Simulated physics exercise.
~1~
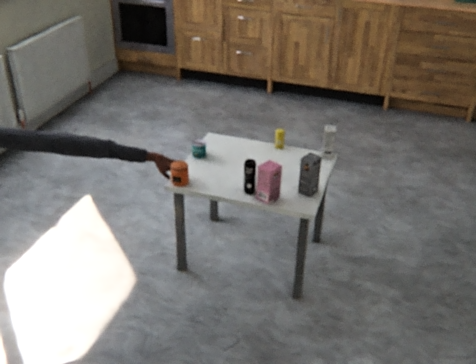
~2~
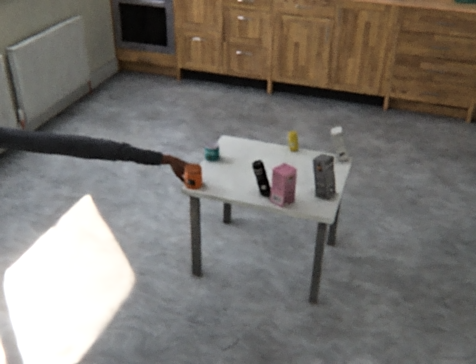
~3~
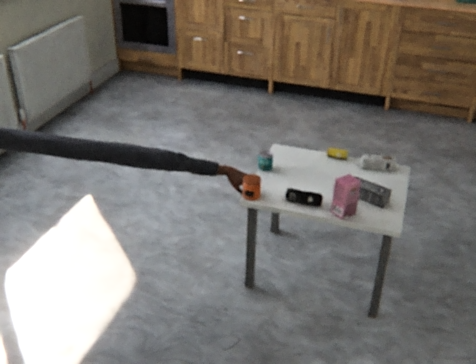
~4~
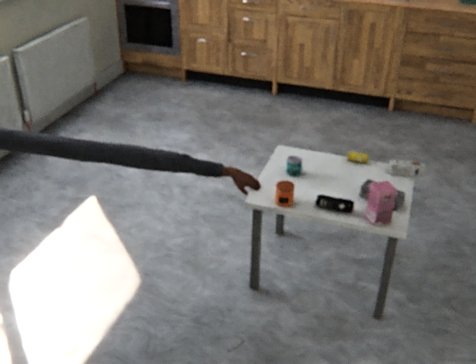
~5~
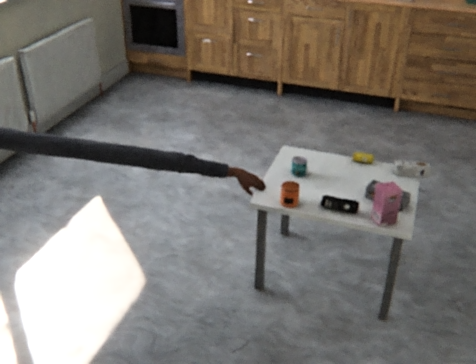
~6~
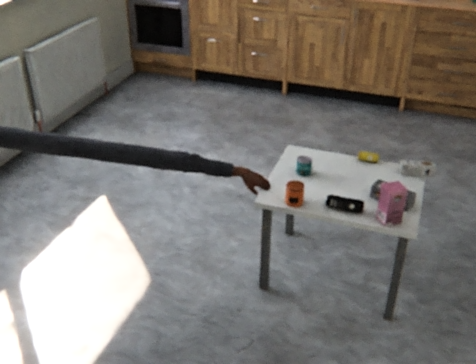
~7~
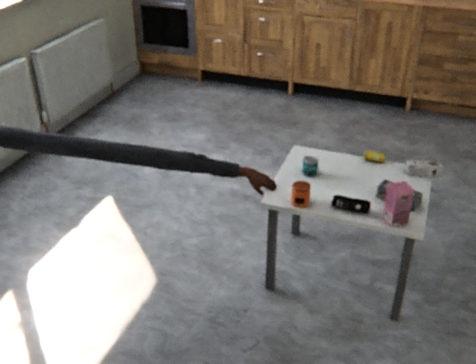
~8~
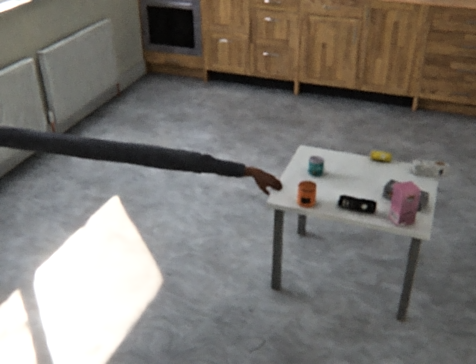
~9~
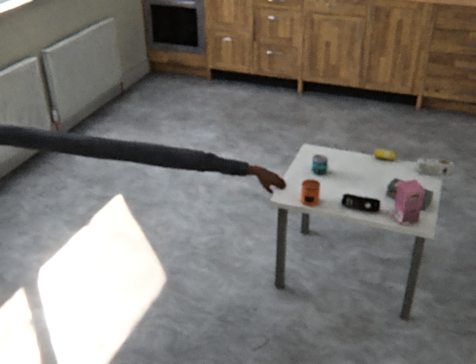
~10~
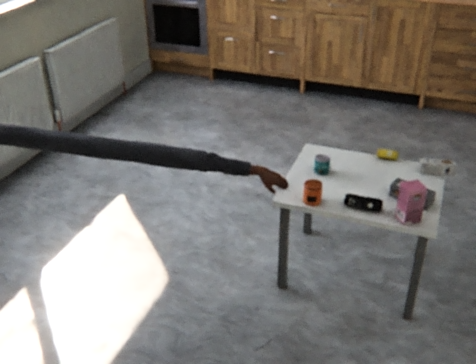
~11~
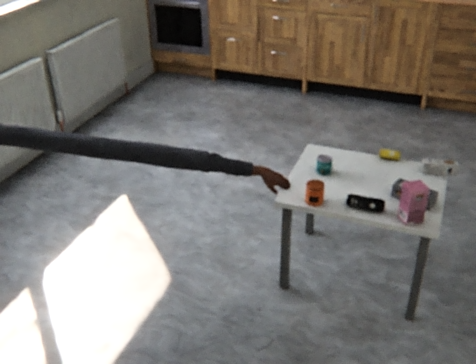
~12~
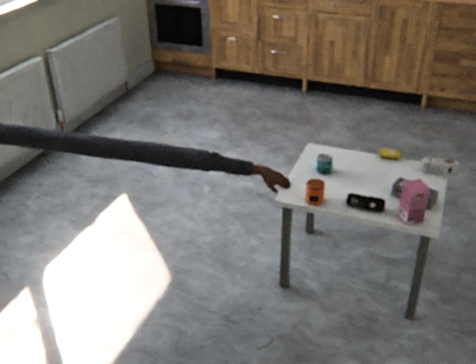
The clip opens on a small white side table in a kitchen, holding an orange jar, a turquoise tin, a yellow shaker, a black can and three cartons, as an arm reaches in from the left. The hand shoves the table to the right across the grey floor. The black can leans and topples, and the yellow shaker, white carton and grey carton also fall. The table stops, and the view pans slightly left. At the end, the toppled items lie still on the tabletop, while the orange jar, turquoise tin and pink carton remain upright.
